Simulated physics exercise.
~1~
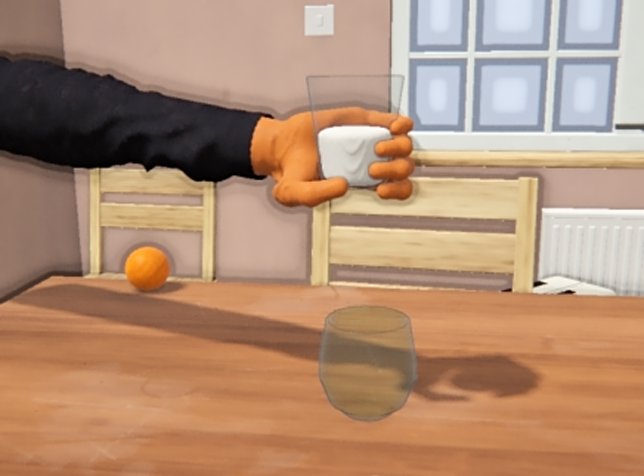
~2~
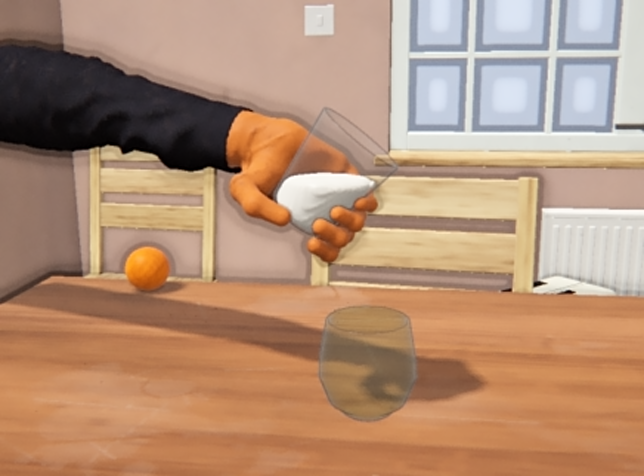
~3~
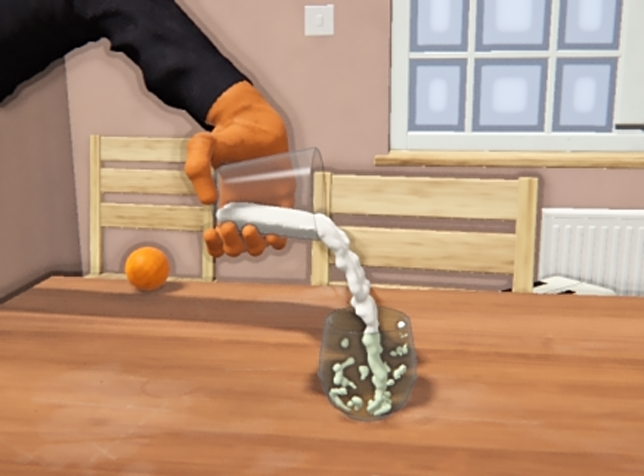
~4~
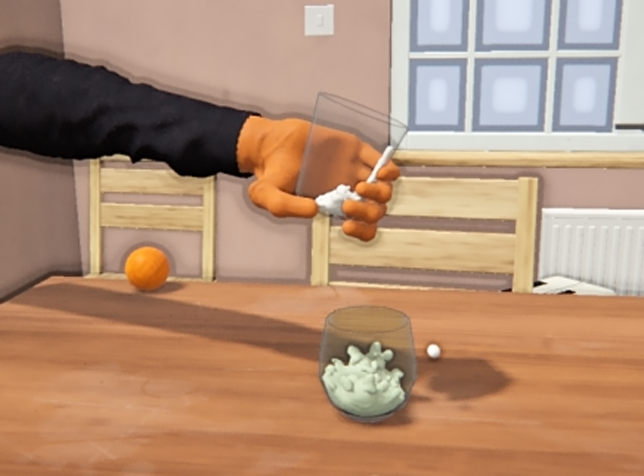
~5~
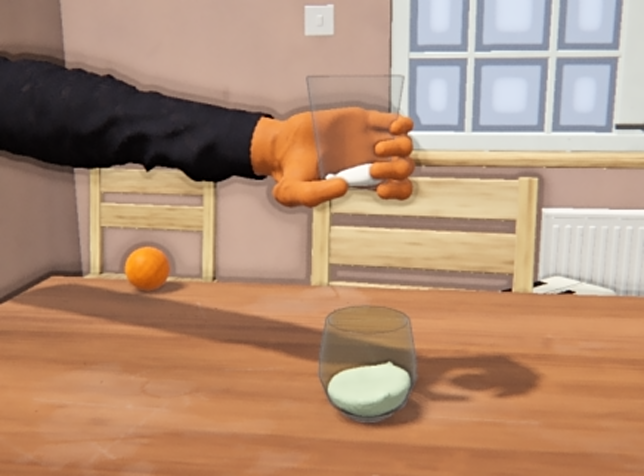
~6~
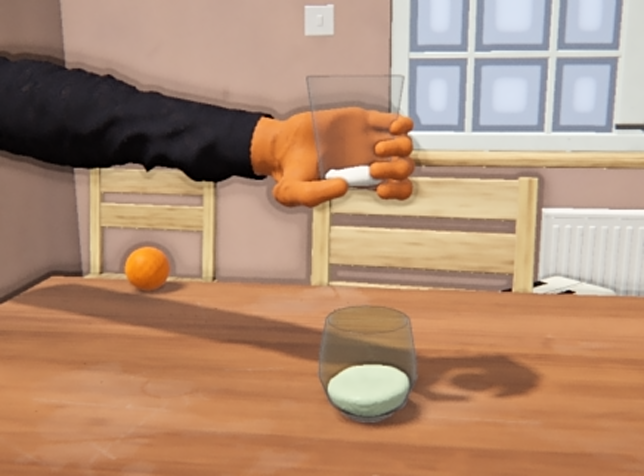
At a wooden table, a hand tipping a tumbler rightward, pouring milk into a stemless glass, then levelling it with some left.
